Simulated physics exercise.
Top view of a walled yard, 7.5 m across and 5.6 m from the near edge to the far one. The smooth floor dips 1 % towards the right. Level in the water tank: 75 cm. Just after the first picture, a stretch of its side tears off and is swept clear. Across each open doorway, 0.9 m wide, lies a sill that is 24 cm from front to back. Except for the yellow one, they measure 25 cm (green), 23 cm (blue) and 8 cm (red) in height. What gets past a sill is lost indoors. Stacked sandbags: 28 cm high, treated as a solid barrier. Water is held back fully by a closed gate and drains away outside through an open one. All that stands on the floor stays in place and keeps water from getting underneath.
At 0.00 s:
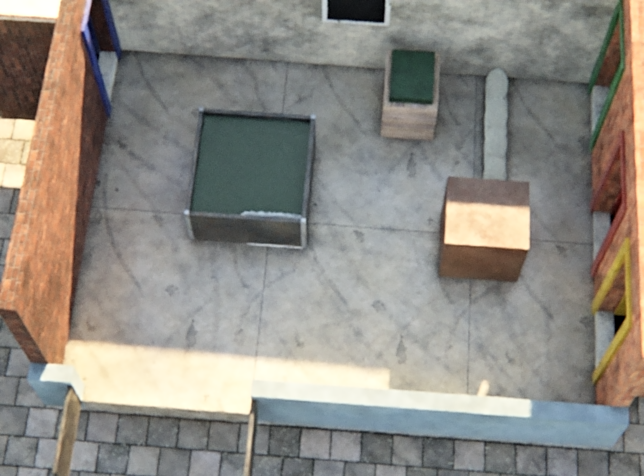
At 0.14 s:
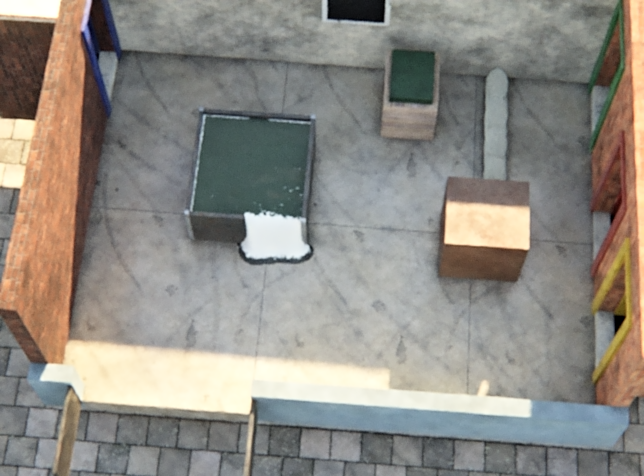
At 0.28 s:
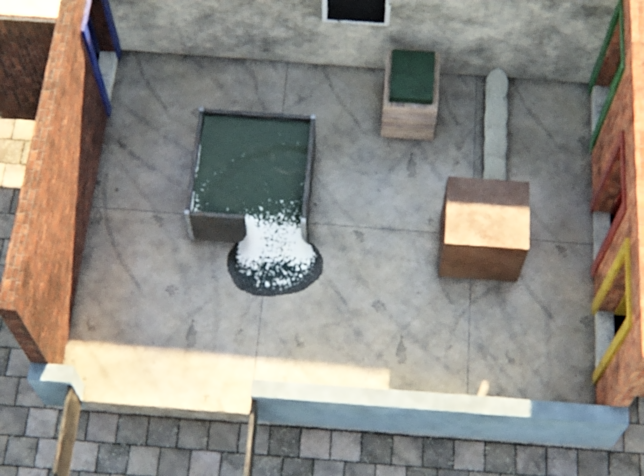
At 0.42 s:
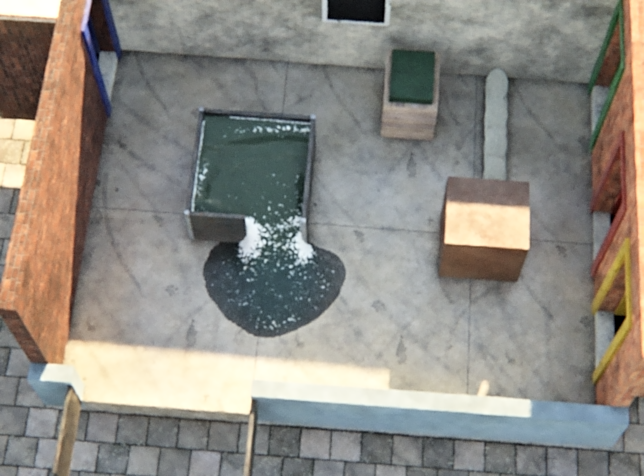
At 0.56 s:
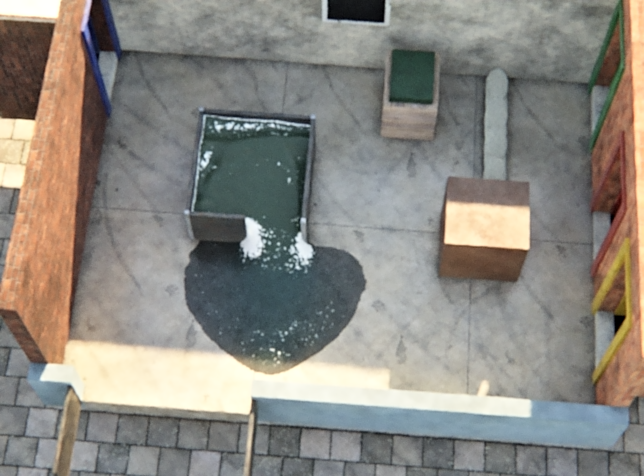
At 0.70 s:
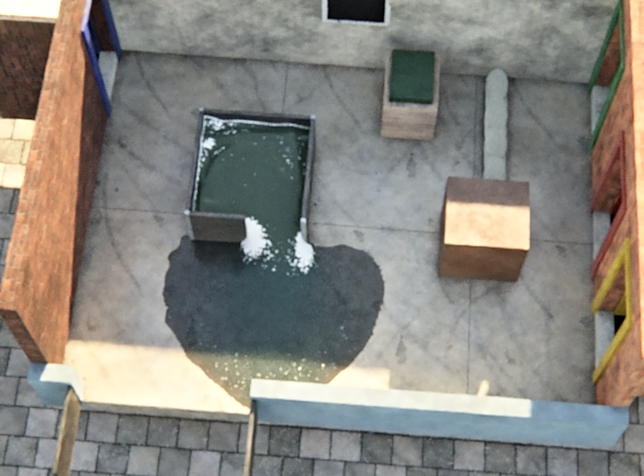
A large square tank of dark green water stands left of centre in a walled yard with a smooth grey floor, seen from above by a still camera. A small green-topped block and a brown box sit to the right, with blue, green, red and yellow doorways along the side walls. Part of the tank's near side breaks away, and water pours out foaming white, then spreads as a dark pool towards the near wall.
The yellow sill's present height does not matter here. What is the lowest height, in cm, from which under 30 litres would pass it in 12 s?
12 cm.
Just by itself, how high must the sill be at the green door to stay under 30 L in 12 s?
Roughly 10.0 cm at green.
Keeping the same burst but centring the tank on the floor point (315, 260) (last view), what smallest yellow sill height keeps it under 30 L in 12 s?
Roughly 16 centimetres.
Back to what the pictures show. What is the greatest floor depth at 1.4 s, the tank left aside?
Roughly 32 cm.
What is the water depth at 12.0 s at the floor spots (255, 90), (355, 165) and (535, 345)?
Roughly 0, then 2, then 6 cm.
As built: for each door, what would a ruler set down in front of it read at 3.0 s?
Yellow door 19 cm, green door 0 cm, blue door 0 cm, red door 0 cm.
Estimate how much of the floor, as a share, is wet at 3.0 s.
30 %.
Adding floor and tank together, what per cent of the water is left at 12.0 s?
Roughly 62 %.
After 1.4 s water covers 25 % of the floor, deepest (32 cm) near (279, 399); it has not reached the yellow door.
After 3.0 s water covers 30 % of the floor, deepest (26 cm) near (589, 424); 19 cm at the yellow door, 0 litres in over its 17 cm sill.
After 12.0 s water covers 55 % of the floor, deepest (12 cm) near (587, 304); 7 cm at the yellow door, 5 litres in over its 17 cm sill.
At the yellow door as built, the water arrived by 2.6 s and peaked near 20 cm at 3.2 s.
With a sill of 10 cm, 55 litres would have come in within the 12 s; with 13.5 cm, 19 litres. So under 30 litres takes about 12 cm.
